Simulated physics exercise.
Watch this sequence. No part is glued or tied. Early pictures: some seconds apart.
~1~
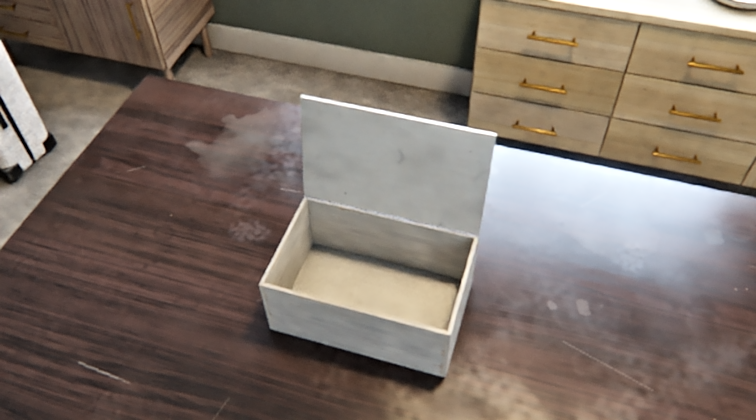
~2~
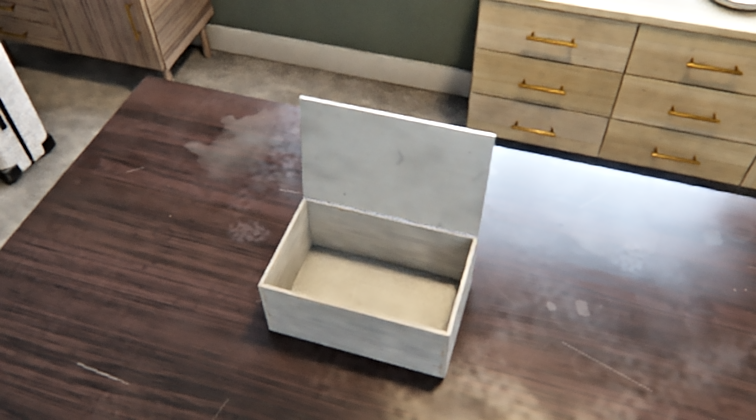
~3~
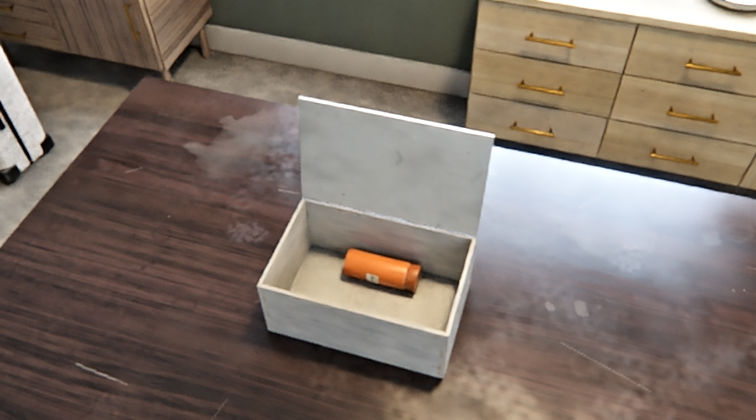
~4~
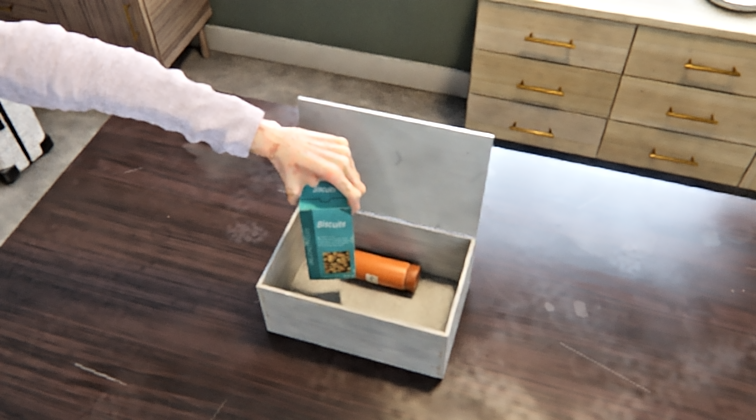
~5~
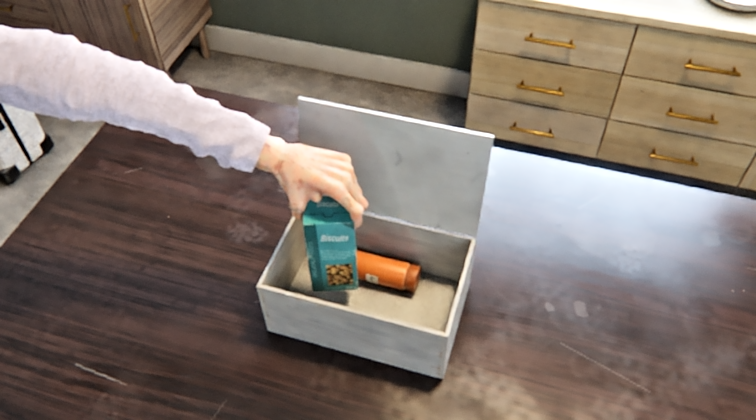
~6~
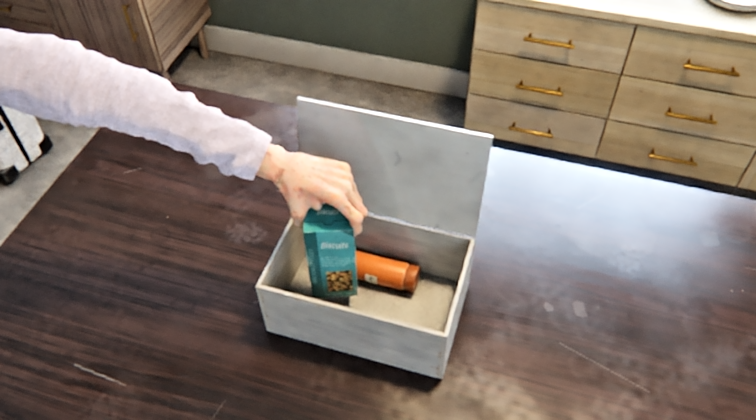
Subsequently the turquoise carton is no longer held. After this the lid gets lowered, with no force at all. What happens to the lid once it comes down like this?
The lid is stopped short of the rim.
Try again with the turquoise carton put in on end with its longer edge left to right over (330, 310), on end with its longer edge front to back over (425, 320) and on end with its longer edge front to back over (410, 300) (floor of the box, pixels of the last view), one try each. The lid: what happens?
With the first placement it can't come down; with the second it can't come down; with the third it can't come down.
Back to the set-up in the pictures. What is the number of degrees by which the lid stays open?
I'd say roughly 40 degrees above the rim.
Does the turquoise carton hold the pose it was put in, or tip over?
Simply put, the turquoise carton remains unturned.
Then, 0.90 s after the last picture, lid starting down; turquoise carton slid about its own width near (334, 271).
Then, 1.40 s after the last picture, lid 74° above the rim; turquoise carton slid about its own width near (334, 271).
Then, 1.70 s after the last picture, lid 45° above the rim; turquoise carton slid about its own width near (334, 271).
At rest, lid 38° above the rim; moved from the start, turquoise carton; orange shaker in place. Seen from the same camera at the end, turquoise carton near (334, 271).
